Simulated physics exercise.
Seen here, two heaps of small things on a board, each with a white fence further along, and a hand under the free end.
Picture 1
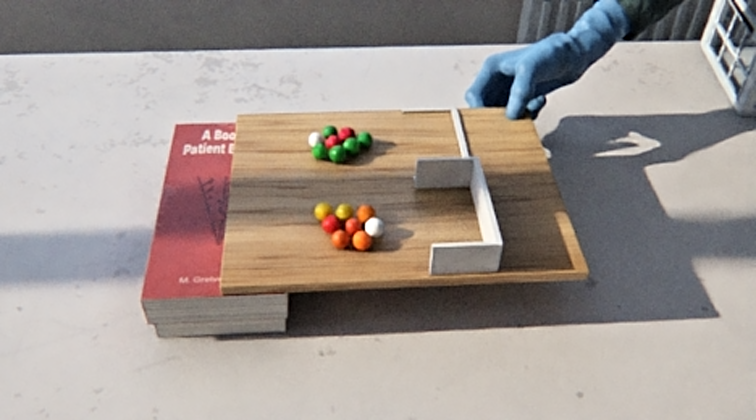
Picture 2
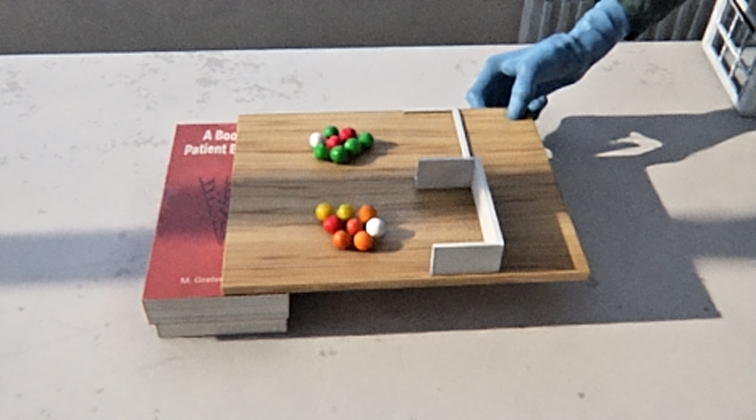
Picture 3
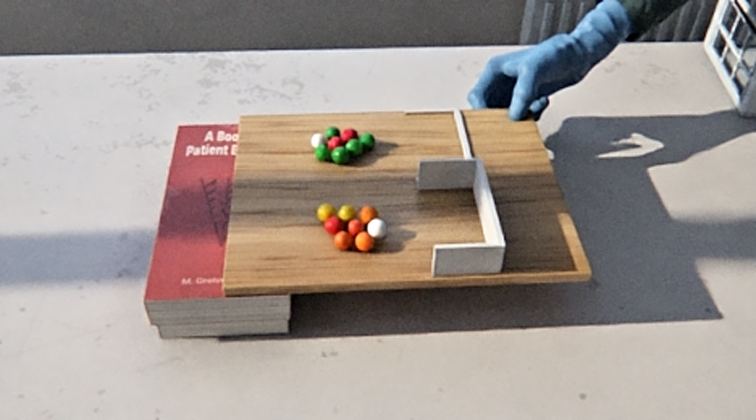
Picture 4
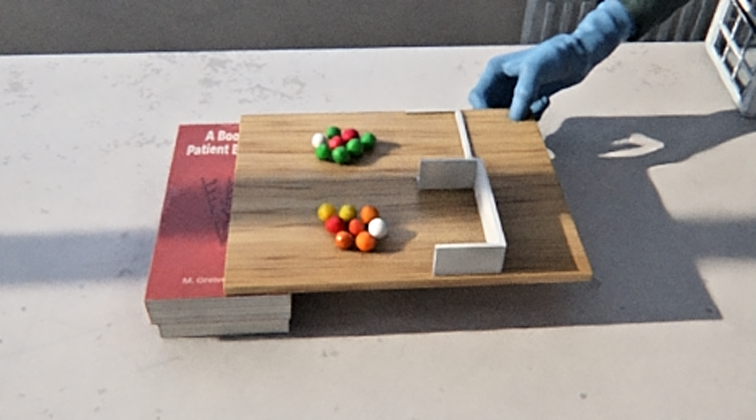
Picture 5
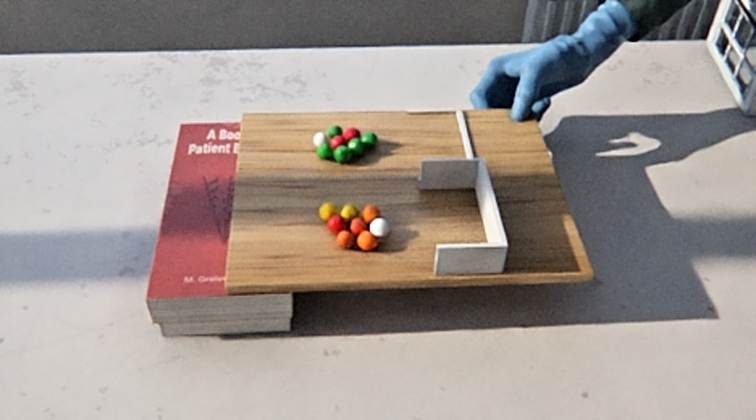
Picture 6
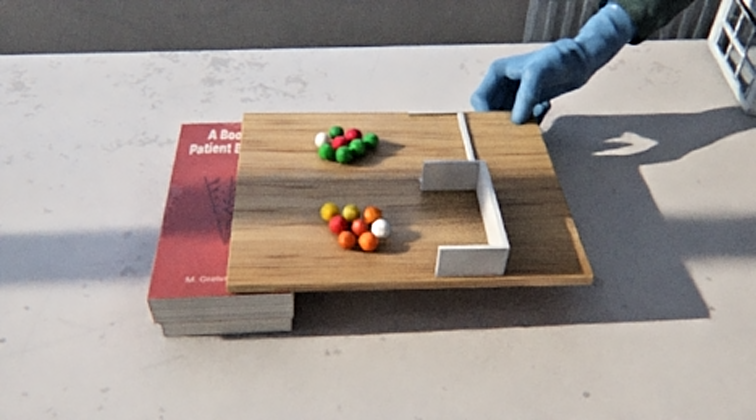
At first, a blue-gloved hand holds the right end of a wooden board whose left end rests on red books, with two clusters of colorful balls left of white barriers. The hand then lowers its end very slightly, while both clusters stay in place on the board.
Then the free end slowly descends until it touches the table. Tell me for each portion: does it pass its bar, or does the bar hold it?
The front portion is held. The back portion passes it.
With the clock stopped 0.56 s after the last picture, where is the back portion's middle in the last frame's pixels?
Its middle sits close to (408, 157) in the last picture.
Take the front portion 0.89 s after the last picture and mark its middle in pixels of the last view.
Its centre lies roughly at (468, 248).
Then, 0.24 s on from there, board sloping at 6°; front portion where it was; back portion where it was.
Then, 0.56 s on from there, board sloping at 12°; front portion on its way down; back portion on its way down.
Then, 0.89 s on from there, board resting at 13°; front portion has reached its bar; back portion the whole lot past its bar.
In the end, board resting at 13°; front portion gathered behind its bar; back portion the whole lot past its bar.
